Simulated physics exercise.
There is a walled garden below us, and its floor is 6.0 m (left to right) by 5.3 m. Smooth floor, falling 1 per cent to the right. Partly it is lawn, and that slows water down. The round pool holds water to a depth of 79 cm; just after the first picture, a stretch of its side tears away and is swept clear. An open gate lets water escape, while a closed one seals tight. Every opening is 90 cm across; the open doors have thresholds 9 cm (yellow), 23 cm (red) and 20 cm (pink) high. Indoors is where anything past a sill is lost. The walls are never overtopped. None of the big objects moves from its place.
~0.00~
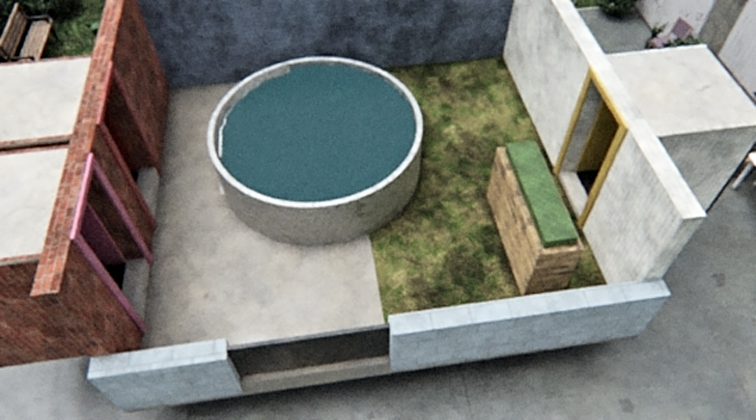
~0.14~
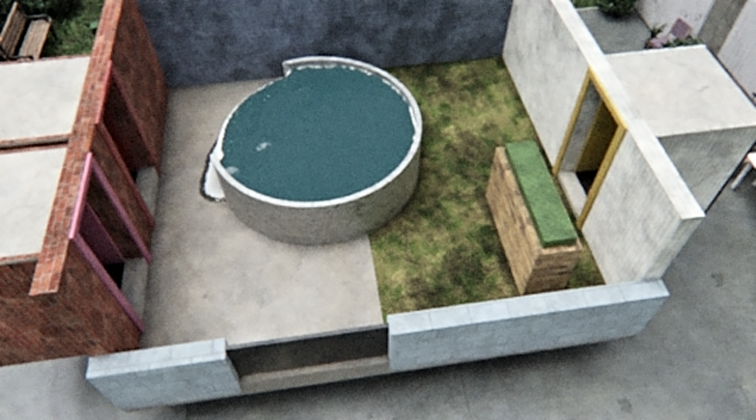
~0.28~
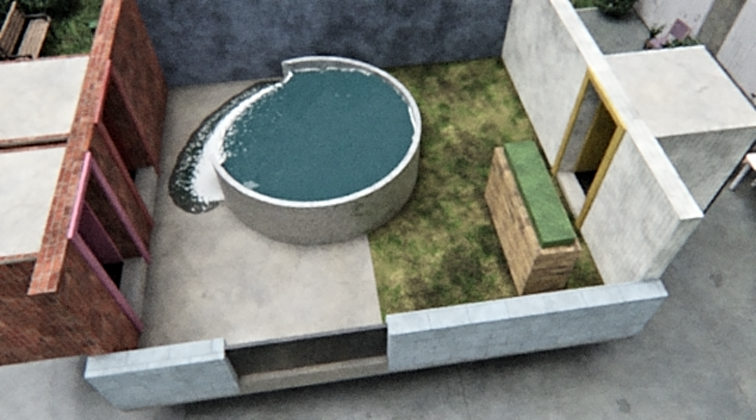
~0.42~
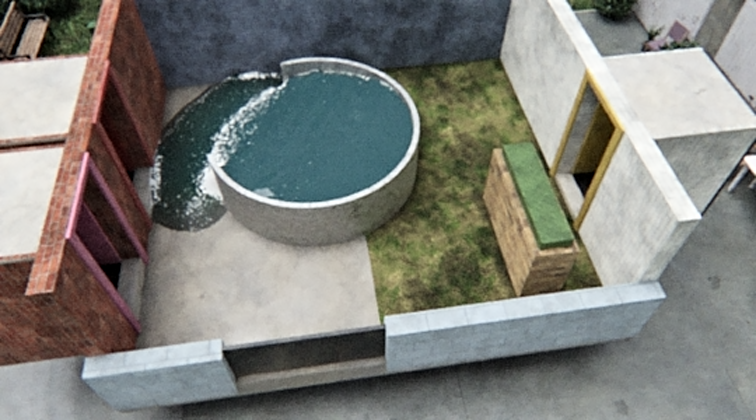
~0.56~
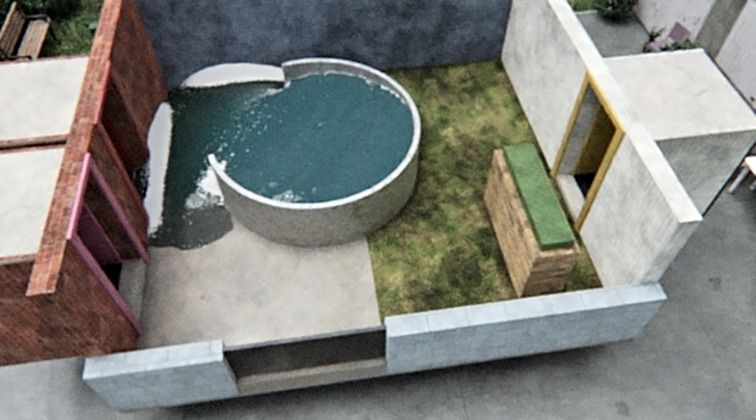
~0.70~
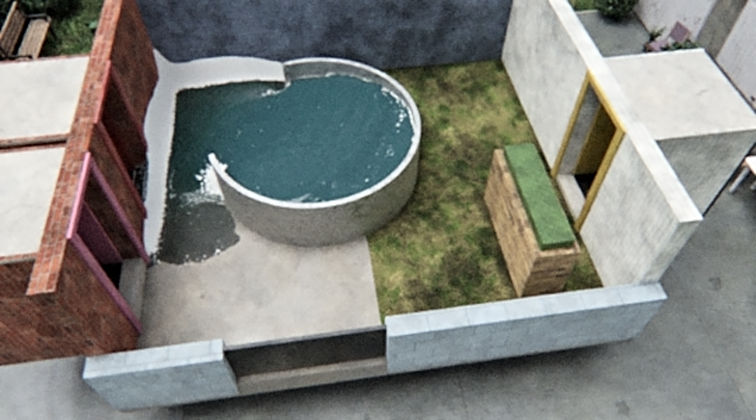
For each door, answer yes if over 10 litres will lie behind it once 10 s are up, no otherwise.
Yellow door - yes, red door - yes, pink door - no.
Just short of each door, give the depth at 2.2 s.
Yellow 0 cm, red 38 cm, pink 8 cm.
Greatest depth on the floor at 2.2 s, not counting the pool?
About 57 cm.
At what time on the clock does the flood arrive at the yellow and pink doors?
Arrival: Yellow 4.0 s, pink 0.9 s.
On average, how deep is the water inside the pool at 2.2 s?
About 38 cm.
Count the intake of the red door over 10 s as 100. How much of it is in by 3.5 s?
Around 95 percent.
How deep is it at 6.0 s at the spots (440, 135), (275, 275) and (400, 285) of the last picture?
10, 9 and 8 cm.
After 1.4 s water covers 30 % of the floor and is deepest (76 cm) near (168, 97); yellow door not reached, red door 33 cm at the sill, 35 L in, pink door 6 cm at the sill, 0 L in.
After 2.2 s water covers 45 % of the floor and is deepest (57 cm) near (167, 104); yellow door not reached, red door 38 cm at the sill, 84 L in, pink door 8 cm at the sill, 0 L in.
After 3.5 s water covers 70 % of the floor and is deepest (40 cm) near (134, 378); yellow door not reached, red door 29 cm at the sill, 152 L in, pink door 13 cm at the sill, 0 L in.
After 6.0 s water covers 100 % of the floor and is deepest (28 cm) near (613, 314); yellow door 14 cm at the sill, 1 L in, red door 22 cm at the sill, 163 L in, pink door 11 cm at the sill, 0 L in.
After 10.0 s water covers 100 % of the floor and is deepest (24 cm) near (354, 74); yellow door 20 cm at the sill, 147 L in, red door 11 cm at the sill, 164 L in, pink door 8 cm at the sill, 0 L in.
